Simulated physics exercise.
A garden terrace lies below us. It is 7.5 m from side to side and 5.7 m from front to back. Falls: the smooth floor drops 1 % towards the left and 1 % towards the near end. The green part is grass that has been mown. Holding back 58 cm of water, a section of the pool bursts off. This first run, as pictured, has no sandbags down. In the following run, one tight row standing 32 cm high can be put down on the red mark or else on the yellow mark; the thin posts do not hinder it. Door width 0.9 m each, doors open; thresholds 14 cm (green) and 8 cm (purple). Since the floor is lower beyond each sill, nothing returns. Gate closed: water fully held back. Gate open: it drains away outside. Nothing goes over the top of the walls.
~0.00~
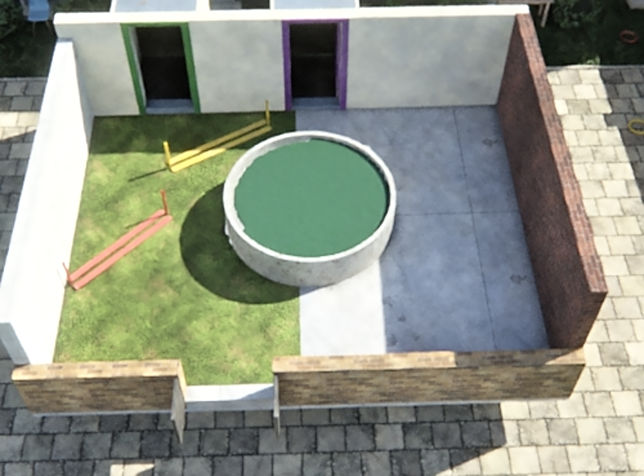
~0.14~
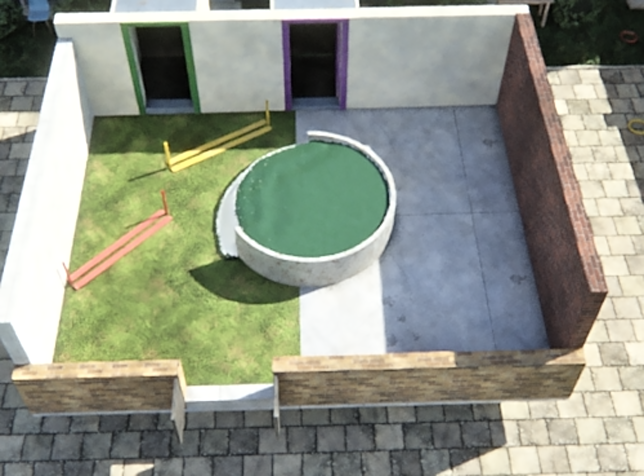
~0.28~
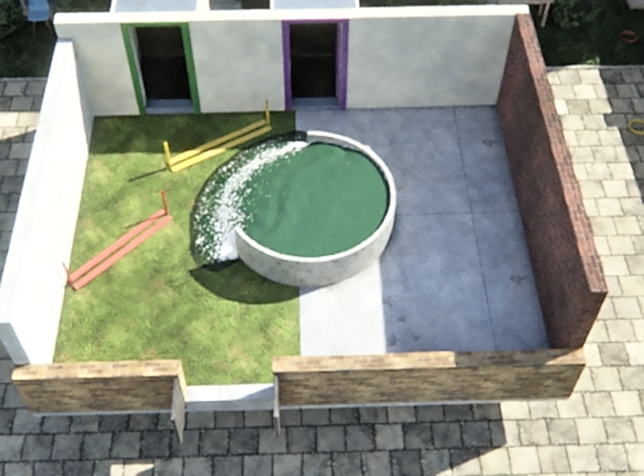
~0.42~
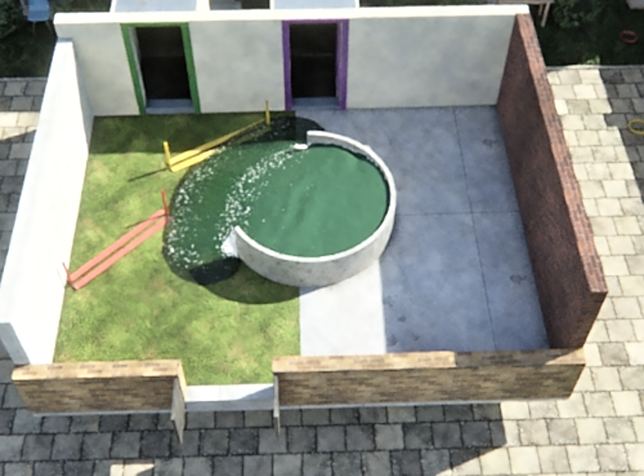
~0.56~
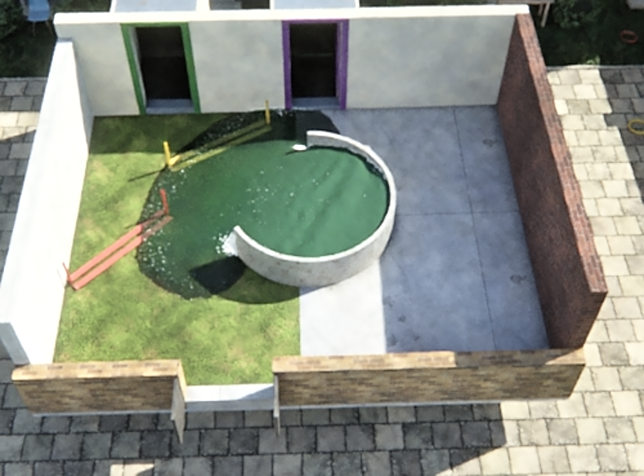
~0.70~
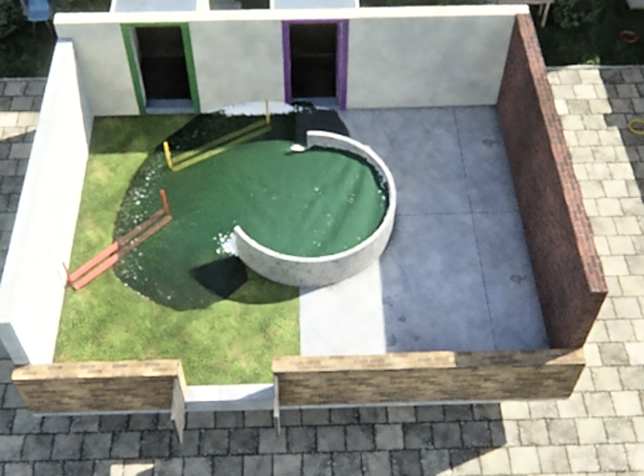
Green water sits in a round, pale-walled pool on a walled terrace until the left section of the wall breaks away. It pours through the gap in a white, foaming rush, then spreads darkly over the grass, reaching around the yellow and red beams and up to the back wall.
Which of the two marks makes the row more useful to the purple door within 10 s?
The red mark does.
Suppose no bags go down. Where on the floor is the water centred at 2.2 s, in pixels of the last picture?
Roughly (218, 193) in the last view.
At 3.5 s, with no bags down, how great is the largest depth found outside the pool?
28 cm.
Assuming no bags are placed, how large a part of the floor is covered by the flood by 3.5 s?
About 55 percent.
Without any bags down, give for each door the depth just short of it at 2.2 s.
In centimetres, green: 21; purple: 7.
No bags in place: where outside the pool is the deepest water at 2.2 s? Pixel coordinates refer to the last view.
Max depth location: About (93, 127).
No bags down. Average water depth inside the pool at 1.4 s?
Depth works out to some 33 centimetres, on average.
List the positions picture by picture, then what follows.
The pool at (310, 196) is whole and still, 58 cm deep, in the first picture.
The front is at a hidden place, 1.4 m from the gap at (242, 183); 0.6 m2 of floor is under water; 58 cm left at the back of the pool, in the second picture.
Water pours out at (242, 185) and has run 1.7 m, to a hidden place; typically 9 cm deep outside, 58 cm at the pool's back, in the third picture.
Water pours out at (242, 186) and has run 2.0 m, to a hidden place; typically 8 cm deep outside, 58 cm at the pool's back, in the fourth picture.
The front is at (189, 294), 2.3 m from the gap at (242, 186); 6.8 m2 of floor is under water; 58 cm left at the back of the pool, in the fifth picture.
The front is at (120, 272), 2.5 m from the gap at (242, 186); 8.9 m2 of floor is under water; 53 cm left at the back of the pool, in the sixth picture.
After 1.4 s water covers 35 % of the floor and is deepest (24 cm) near (250, 122) in the run without bags; in at the purple door, 8 L with no bags, 13 L with the row on red, 20 L on yellow.
After 2.2 s water covers 45 % of the floor and is deepest (45 cm) near (93, 127) in the run without bags; in at the purple door, 13 L with no bags, 16 L with the row on red, 41 L on yellow.
After 3.5 s water covers 55 % of the floor and is deepest (28 cm) near (87, 163) in the run without bags; in at the purple door, 14 L with no bags, 17 L with the row on red, 80 L on yellow.
After 6.0 s water covers 75 % of the floor and is deepest (22 cm) near (48, 391) in the run without bags; in at the purple door, 15 L with no bags, 17 L with the row on red, 95 L on yellow.
After 10.0 s water covers 100 % of the floor and is deepest (14 cm) near (48, 391) in the run without bags; in at the purple door, 15 L with no bags, 19 L with the row on red, 96 L on yellow.
